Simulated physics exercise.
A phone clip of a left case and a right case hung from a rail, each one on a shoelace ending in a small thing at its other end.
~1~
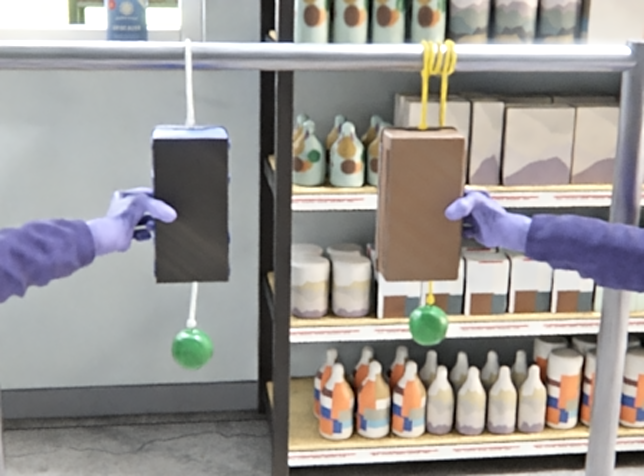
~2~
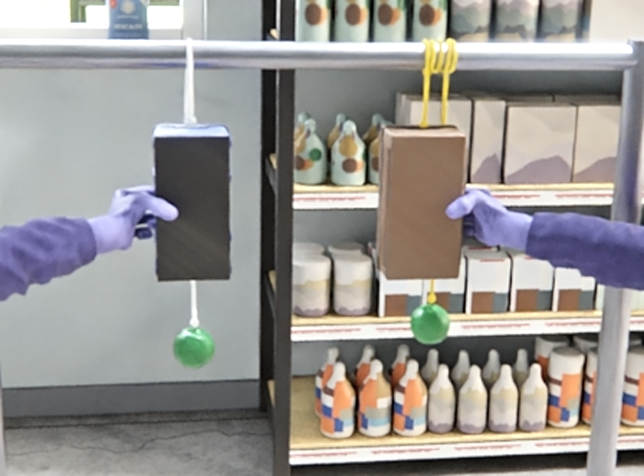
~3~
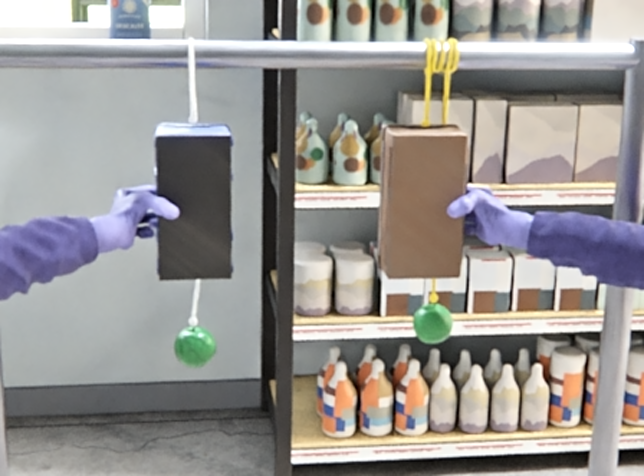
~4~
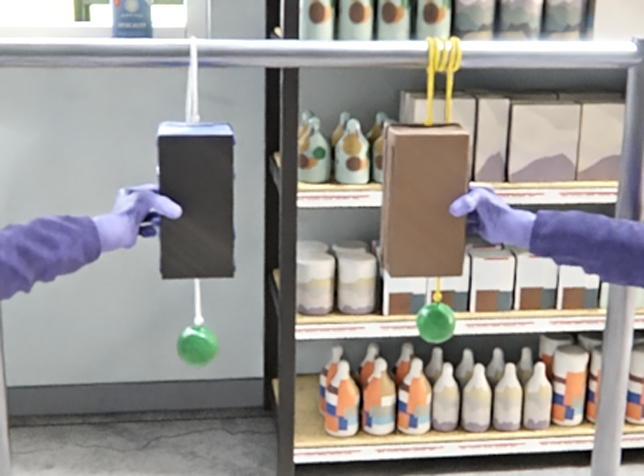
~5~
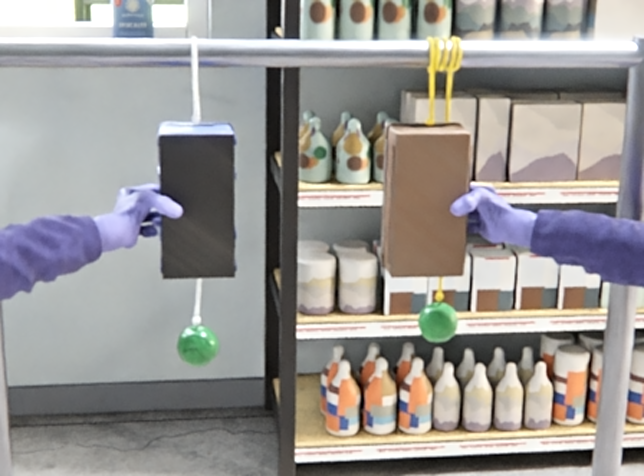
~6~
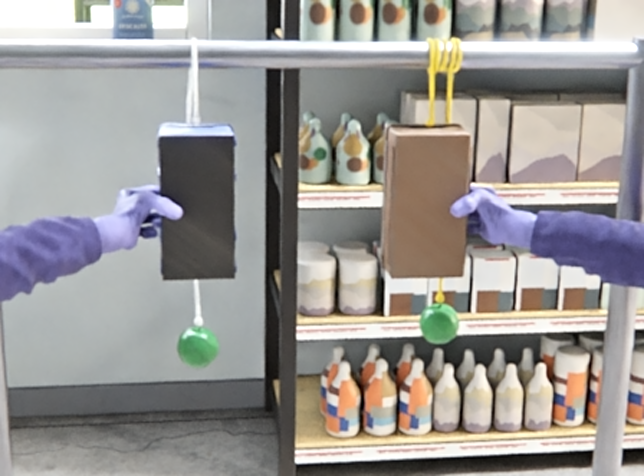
Two gloved hands hold a black case and a brown case nearly still beneath a rail.
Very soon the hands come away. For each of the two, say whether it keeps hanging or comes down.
Left case: Down, right case: Up.
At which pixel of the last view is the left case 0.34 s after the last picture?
By then it sits at (198, 307).
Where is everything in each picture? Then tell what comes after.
The first frame shows left case (191, 204); right case (419, 204); left apple (192, 349); right apple (428, 325).
The second frame shows left case (192, 203); right case (420, 202).
The third frame shows left case (194, 202); right case (421, 201).
The fourth frame shows left case (196, 201); right case (424, 200).
The fifth frame shows left case (197, 200); right case (424, 199).
The sixth frame shows left case (197, 202); right case (424, 201); left shoelace only laid over the rail; right shoelace wound several times round the rail.
Then, 0.34 s on from there, left case dropping near (198, 307); right case off the floor near (425, 208).
Then, 0.66 s on from there, left case on the floor; right case off the floor near (428, 208).
Then, 0.98 s on from there, left case on the floor; right case off the floor near (427, 207).
In the end, left case on the floor; right case off the floor near (427, 206). The left case runs down to the floor and the right case is held.
